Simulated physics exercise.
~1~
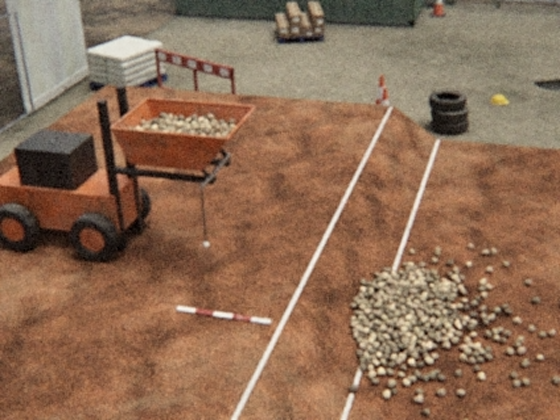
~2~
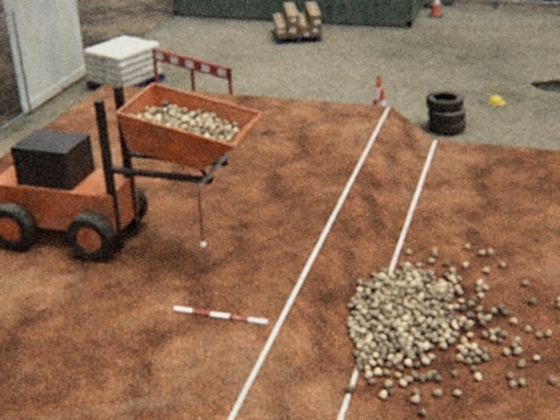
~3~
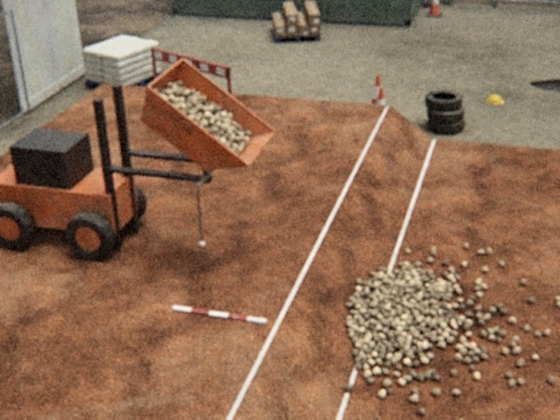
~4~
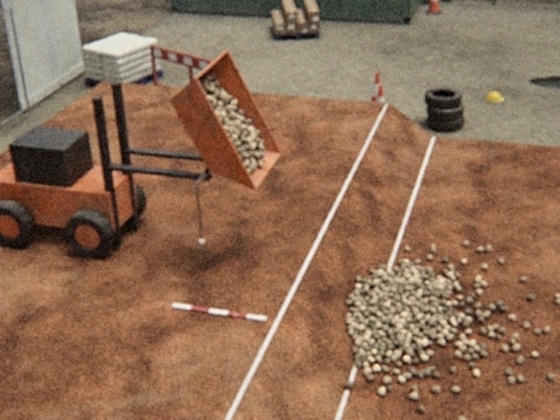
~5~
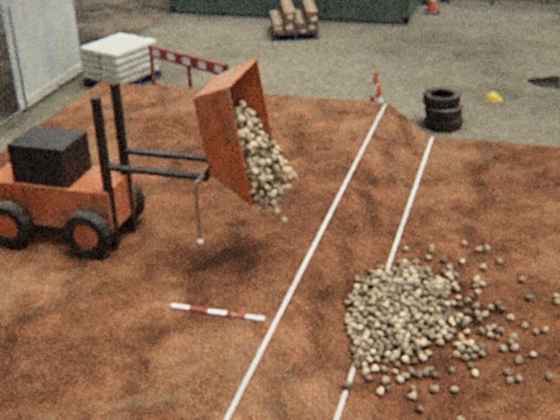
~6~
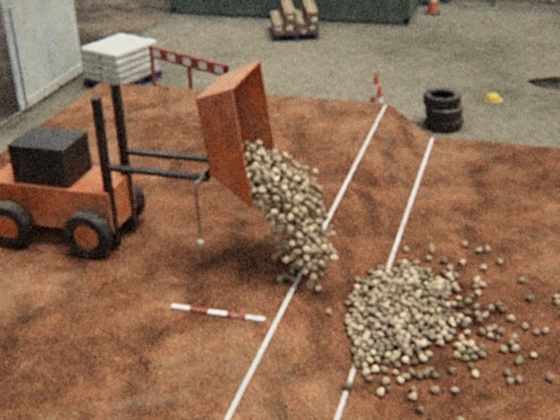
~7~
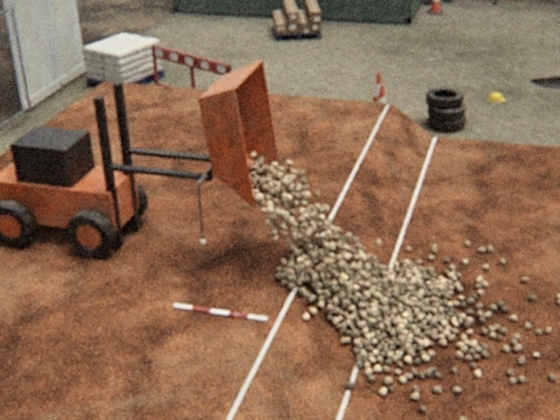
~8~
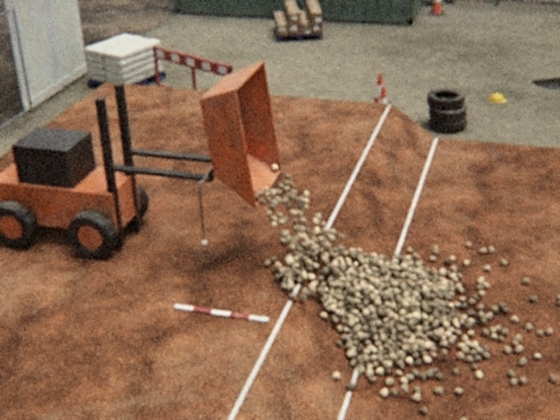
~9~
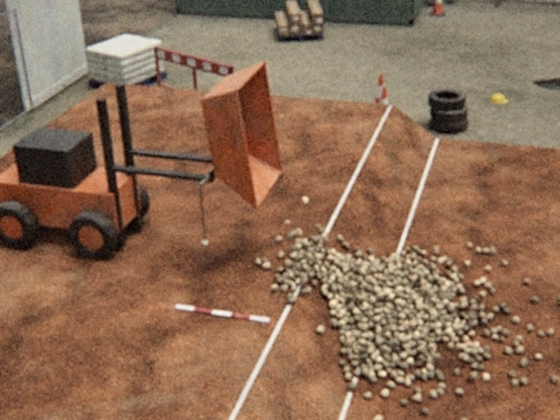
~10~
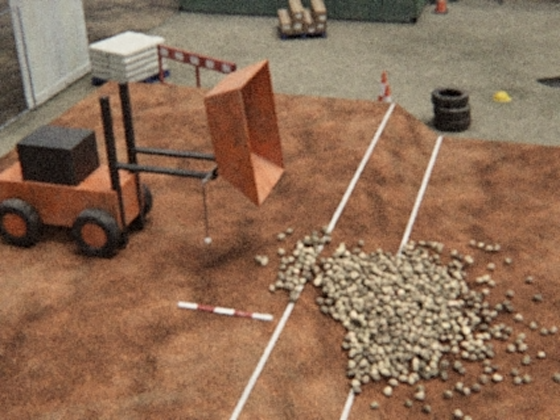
The orange skip on a small fork truck tipped steeply to the right until its load of pale stones poured out and tumbled down across the white lines, joining the earlier heap, and it ended up empty, still tilted above the wider pile.
